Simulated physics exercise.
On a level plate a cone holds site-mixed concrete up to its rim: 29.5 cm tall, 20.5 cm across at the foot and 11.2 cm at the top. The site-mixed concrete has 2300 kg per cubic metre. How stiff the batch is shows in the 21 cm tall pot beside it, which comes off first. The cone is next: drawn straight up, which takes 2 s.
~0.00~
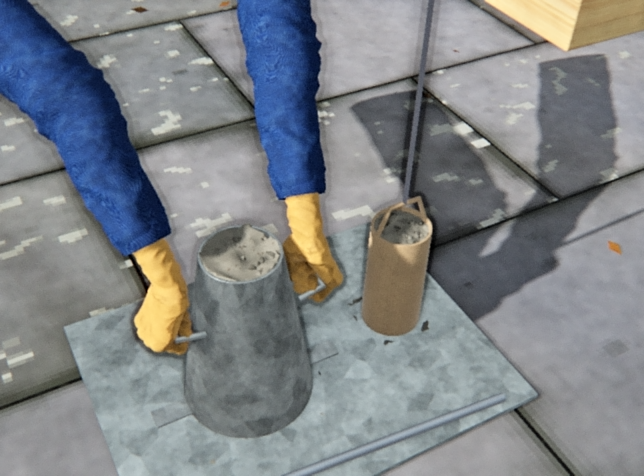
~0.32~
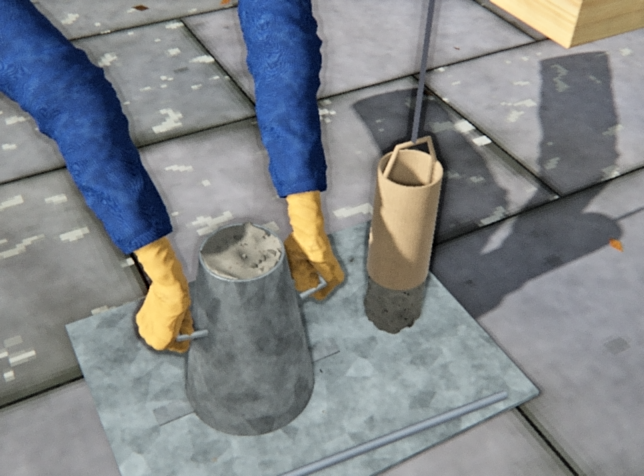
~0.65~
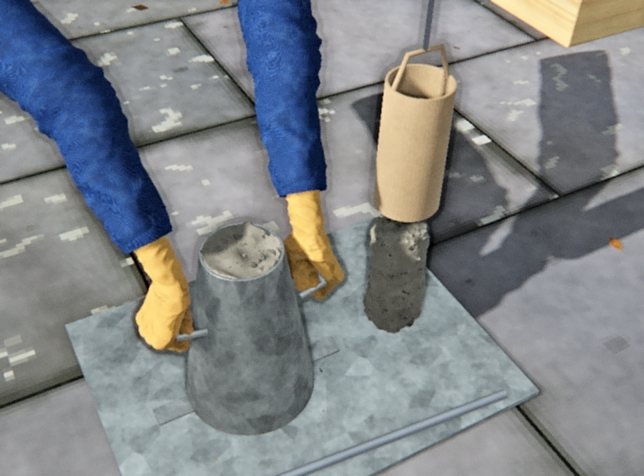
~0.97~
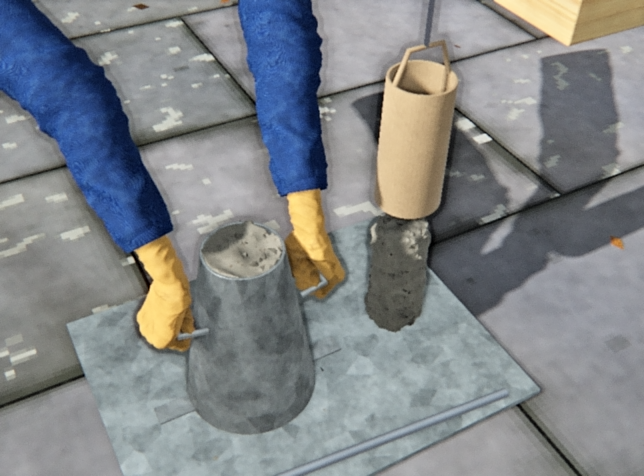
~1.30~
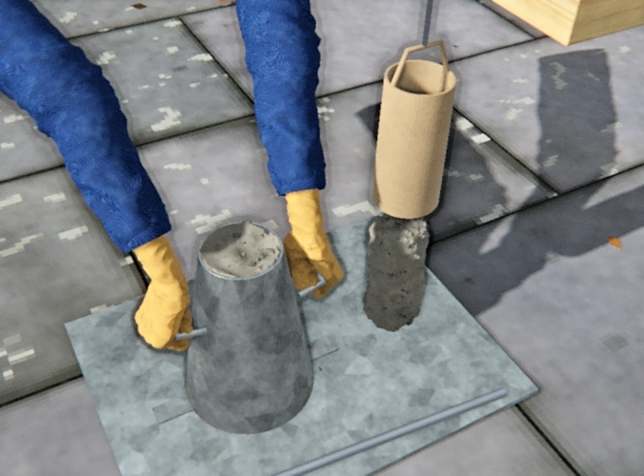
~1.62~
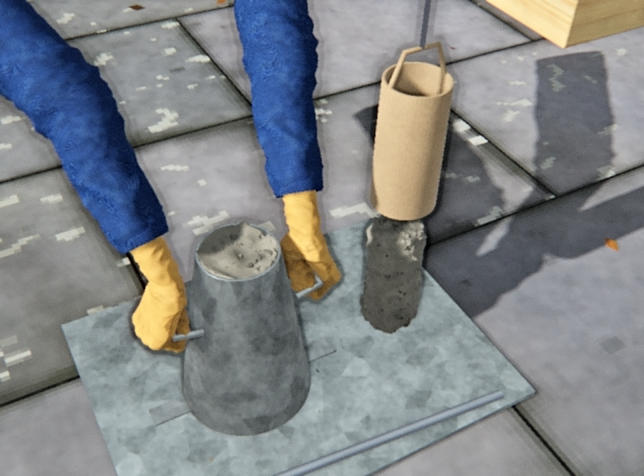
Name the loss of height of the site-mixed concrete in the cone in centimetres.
It comes to near 0 cm.
By 2.1 s, the cone is up 6.4 cm; the site-mixed concrete has come down 0.1 cm to 29 cm and is 21 cm wide.
By 2.6 s, the cone is up 18 cm; the site-mixed concrete has come down 0.1 cm to 29 cm and is 21 cm wide.
By 3.1 s, the cone is up 29 cm; the site-mixed concrete has come down 0.1 cm to 29 cm and is 21 cm wide.
By 3.7 s, the cone is clear; the site-mixed concrete has come down 0.1 cm to 29 cm and is 21 cm wide.
By 6.8 s, at rest, the cone is clear; the site-mixed concrete has come down 0.1 cm to 29 cm and is 21 cm wide.
